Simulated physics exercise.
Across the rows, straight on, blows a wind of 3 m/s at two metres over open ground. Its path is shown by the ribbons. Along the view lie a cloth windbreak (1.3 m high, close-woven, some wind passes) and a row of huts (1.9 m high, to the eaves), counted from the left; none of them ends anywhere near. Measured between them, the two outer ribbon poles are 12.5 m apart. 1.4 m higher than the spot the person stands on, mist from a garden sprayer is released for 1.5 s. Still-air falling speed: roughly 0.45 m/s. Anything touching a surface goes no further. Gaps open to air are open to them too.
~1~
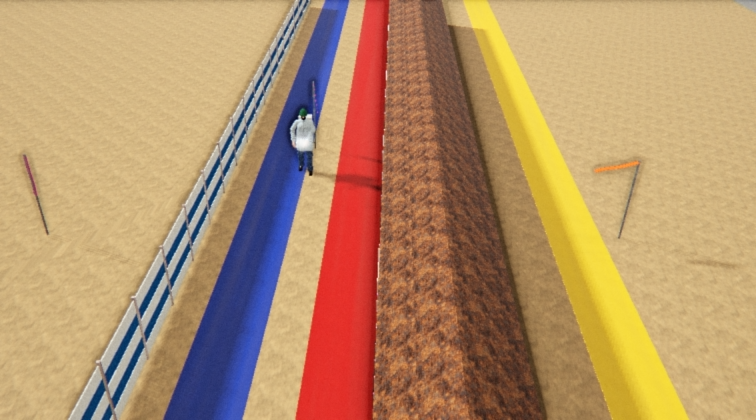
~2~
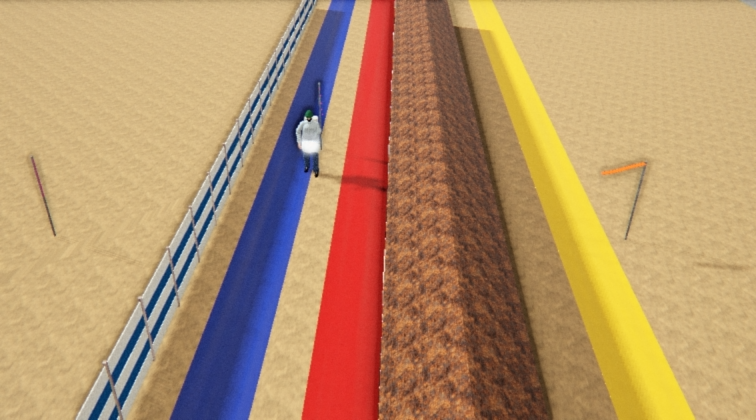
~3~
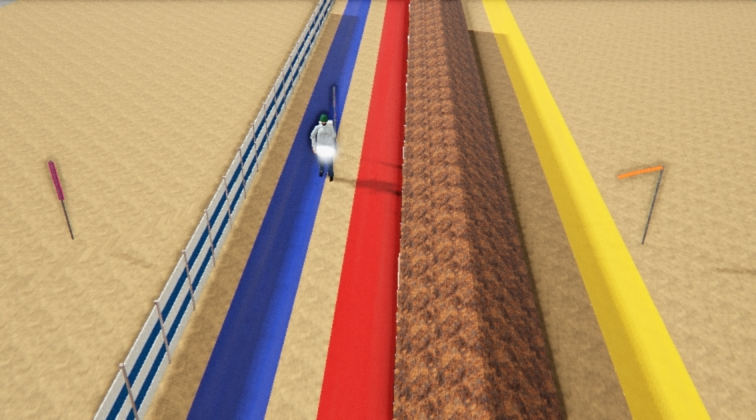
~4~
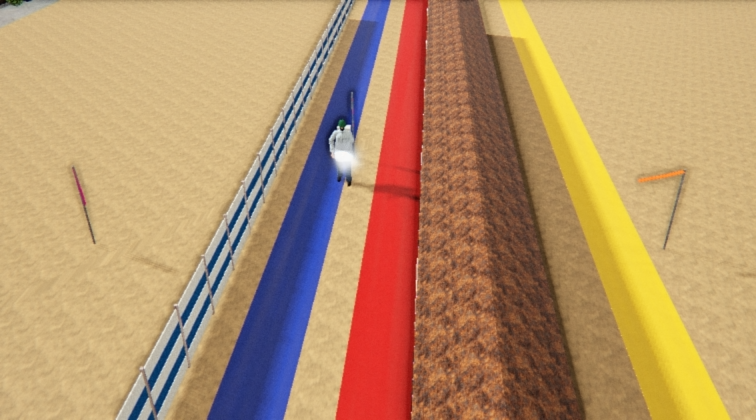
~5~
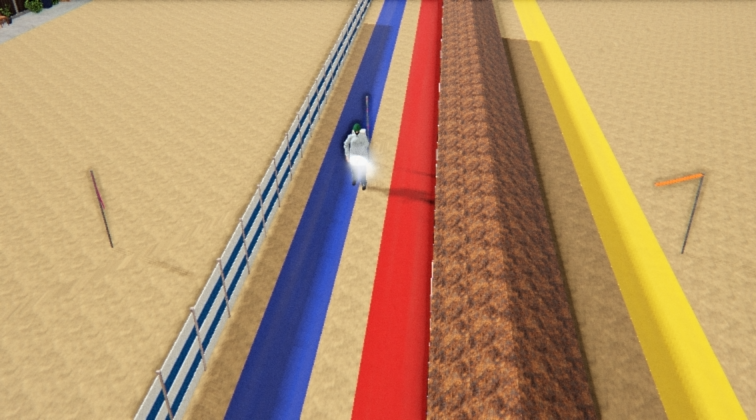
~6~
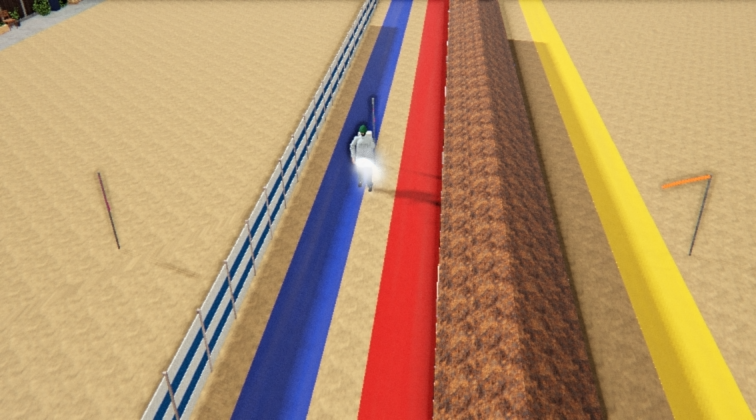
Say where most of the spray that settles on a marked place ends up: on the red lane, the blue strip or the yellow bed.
Most of it ends up on the red one.
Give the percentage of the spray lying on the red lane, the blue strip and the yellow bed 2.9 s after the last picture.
I'd put it near 3 % on red, 2 % on blue and 0 % on yellow.
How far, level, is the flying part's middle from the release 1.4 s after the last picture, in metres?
My estimate would be some 0.5 metres.
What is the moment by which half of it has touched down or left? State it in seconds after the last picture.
Estimated time: Close to 3.0 s.
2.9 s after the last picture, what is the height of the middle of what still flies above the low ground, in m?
Roughly 0.4 m up.
Then, 1.4 s after the last picture, 96 % is in the air or yet to come; 0 % lies on the red lane, 0 % on the yellow bed and 0 % on the blue strip; the middle of what still flies is 0.7 m above the low ground, near (375, 181).
Then, 2.9 s after the last picture, 56 % is in the air or yet to come; 3 % lies on the red lane, 0 % on the yellow bed and 2 % on the blue strip; the middle of what still flies is 0.4 m above the low ground, near (382, 193).
Then, 6.9 s after the last picture, 6 % is in the air or yet to come; 17 % lies on the red lane, 0 % on the yellow bed and 5 % on the blue strip.
Then, 18.9 s after the last picture, 0 % is in the air or yet to come; 21 % lies on the red lane, 0 % on the yellow bed and 5 % on the blue strip.
Then, 43.9 s after the last picture, 0 % is in the air or yet to come; 21 % lies on the red lane, 0 % on the yellow bed and 5 % on the blue strip.
